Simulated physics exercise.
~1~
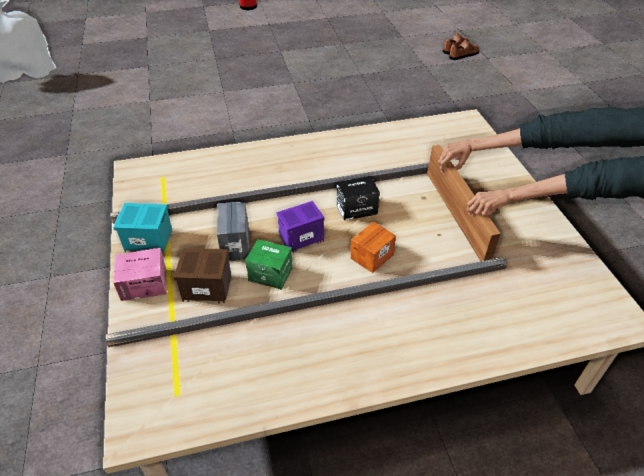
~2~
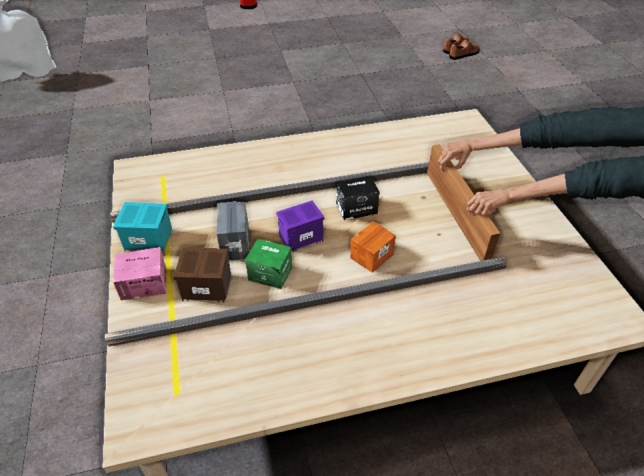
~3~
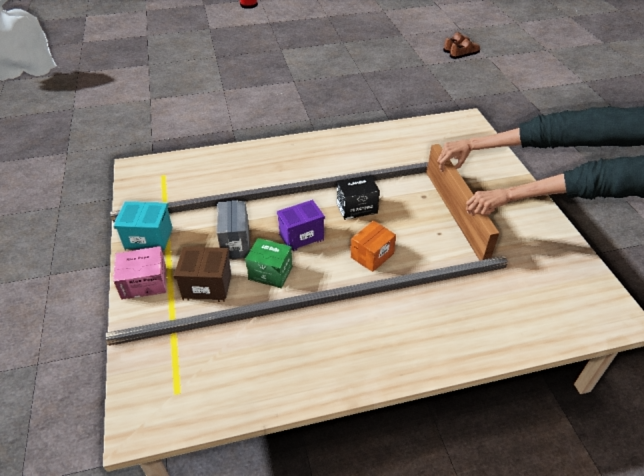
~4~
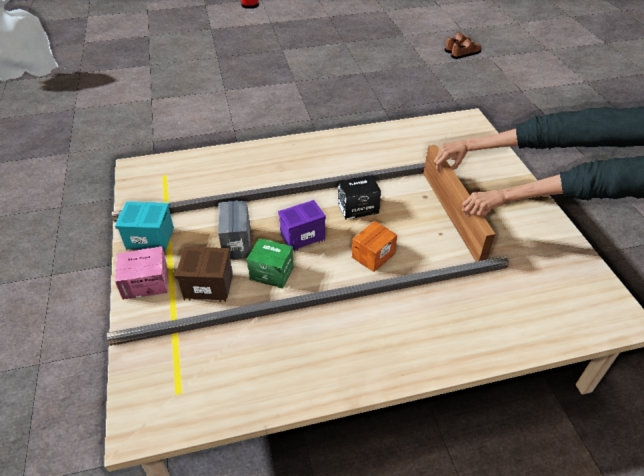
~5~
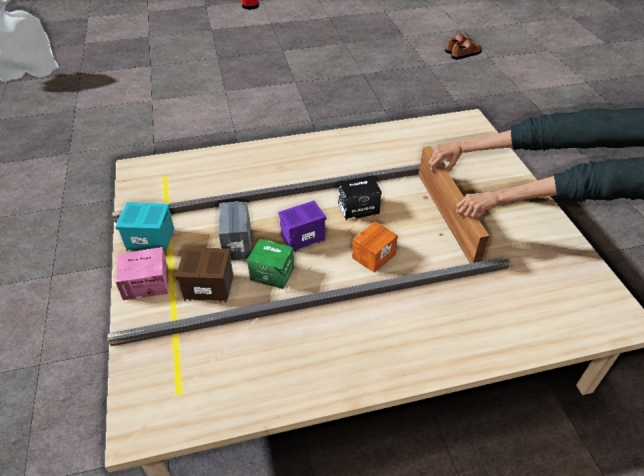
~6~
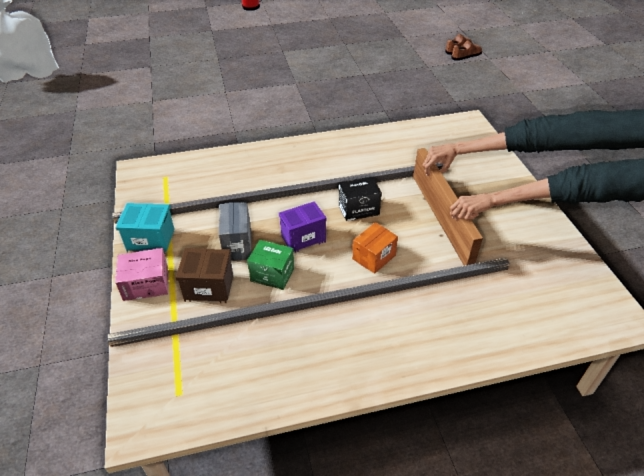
Wooden plank sliding slightly left between two rails, pushed by a pair of hands, while eight colourful boxes sit still on the table.
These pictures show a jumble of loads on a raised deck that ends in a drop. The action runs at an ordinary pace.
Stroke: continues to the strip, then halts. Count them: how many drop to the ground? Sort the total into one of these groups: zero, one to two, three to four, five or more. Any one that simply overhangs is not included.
It goes in the group three to four.
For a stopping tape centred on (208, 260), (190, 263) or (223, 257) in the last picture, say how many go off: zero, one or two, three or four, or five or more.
One after the other, the answers are either one or two; 3 or 4; 1 or 2.
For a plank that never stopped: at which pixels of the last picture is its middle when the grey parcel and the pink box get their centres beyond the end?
The middle is at (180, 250) when it's the grey parcel, and at (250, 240) when it's the pink box.
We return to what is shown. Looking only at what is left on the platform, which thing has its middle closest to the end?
The green box ends nearest.
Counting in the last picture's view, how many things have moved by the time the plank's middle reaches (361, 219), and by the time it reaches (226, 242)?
Tally: 2; 8.
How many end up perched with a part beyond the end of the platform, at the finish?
Number: 2.
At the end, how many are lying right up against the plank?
The count is 2.
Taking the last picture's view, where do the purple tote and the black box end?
The one named first is at (126, 259), the next at (147, 229).
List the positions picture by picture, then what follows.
In the first picture, pink box (141, 275); turquoise tote (145, 228); brown tote (205, 276); plank (460, 201); tape (169, 266).
In the second picture, turquoise tote (145, 227); orange parcel (373, 247).
In the third picture, brown tote (205, 274); black box (358, 197).
In the fourth picture, pink box (142, 273); grey parcel (235, 230).
In the fifth picture, turquoise tote (147, 227); purple tote (303, 227).
In the sixth picture, pink box (143, 274); turquoise tote (147, 228); brown tote (207, 276); plank (444, 204); tape (171, 266).
Soon after, none off yet; pink box at rest near (143, 274); turquoise tote at rest near (147, 228); brown tote at rest near (207, 276).
After that, none off yet; pink box displaced a little near (127, 276); turquoise tote at rest near (147, 228); brown tote displaced about its own width near (171, 284).
In the end, the number that fall off is three or four; gone, grey parcel, brown tote, turquoise tote and pink box.
